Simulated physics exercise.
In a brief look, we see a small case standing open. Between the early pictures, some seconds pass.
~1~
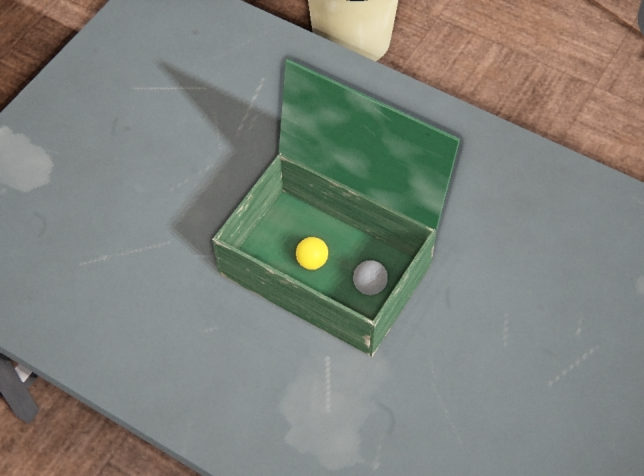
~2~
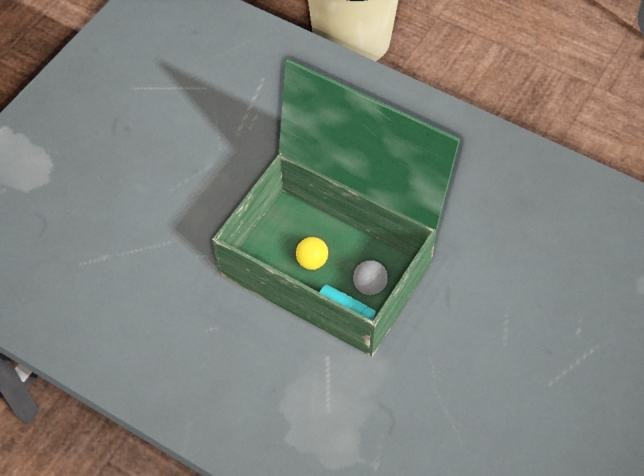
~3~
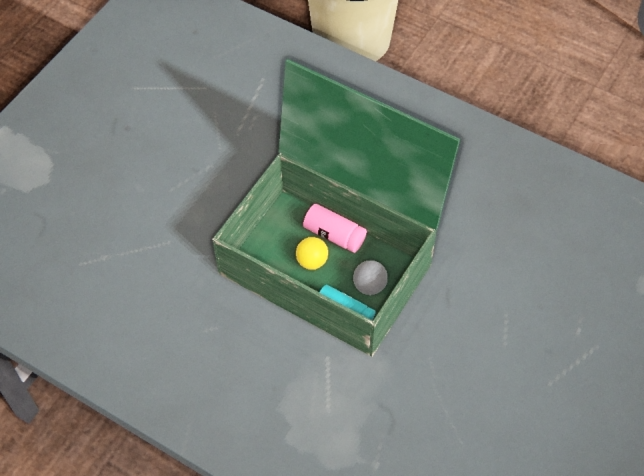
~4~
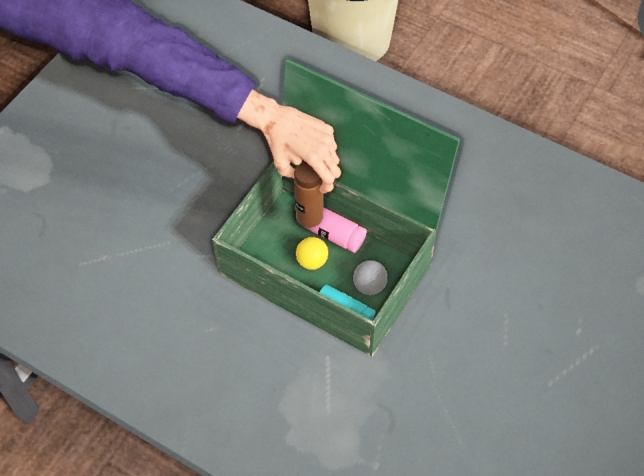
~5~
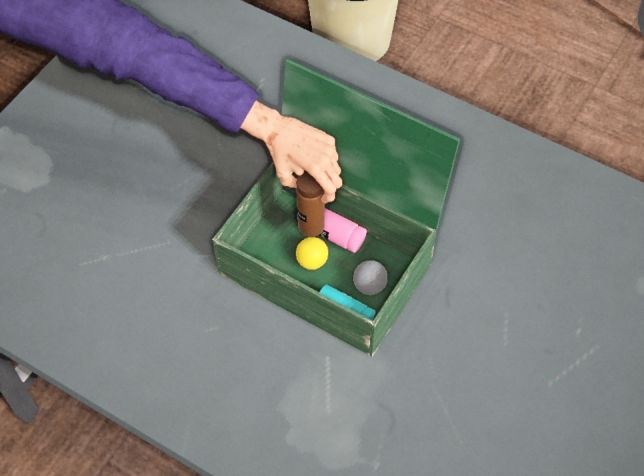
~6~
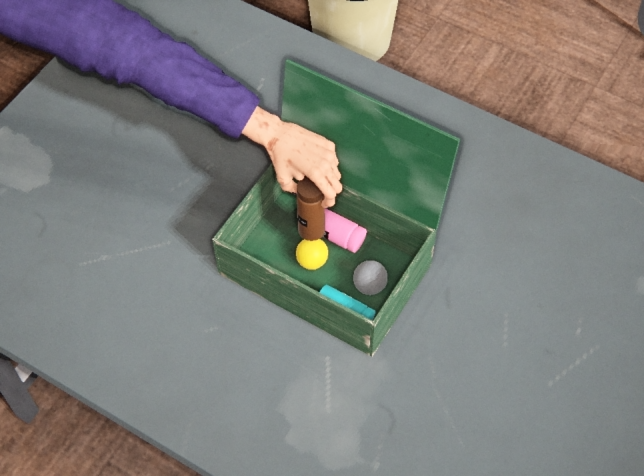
In an open green case, more items appear, and a hand lowers a brown shaker.
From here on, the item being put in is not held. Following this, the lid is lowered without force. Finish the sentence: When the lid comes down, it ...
When the lid comes down, it meets the rim.
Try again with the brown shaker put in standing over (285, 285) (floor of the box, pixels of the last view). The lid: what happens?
Once it's packed that way, the lid stays propped up.
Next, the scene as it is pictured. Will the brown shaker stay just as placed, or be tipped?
It ends up leaning.
Then, 0.50 s past the last view, brown shaker on its side near (291, 232); yellow lemon displaced about its own width.
Then, 1.50 s past the last view, lid 65° above the rim; brown shaker on its side near (286, 233); yellow lemon displaced about its own width.
Then, 1.90 s past the last view, lid 26° above the rim; brown shaker on its side near (286, 233); yellow lemon displaced about its own width.
Finally, lid shut; down or leaning hard in the box, brown shaker; moved from the start, yellow lemon; the other 3 still in place. Final places as the last picture's camera would see them, brown shaker near (286, 233).
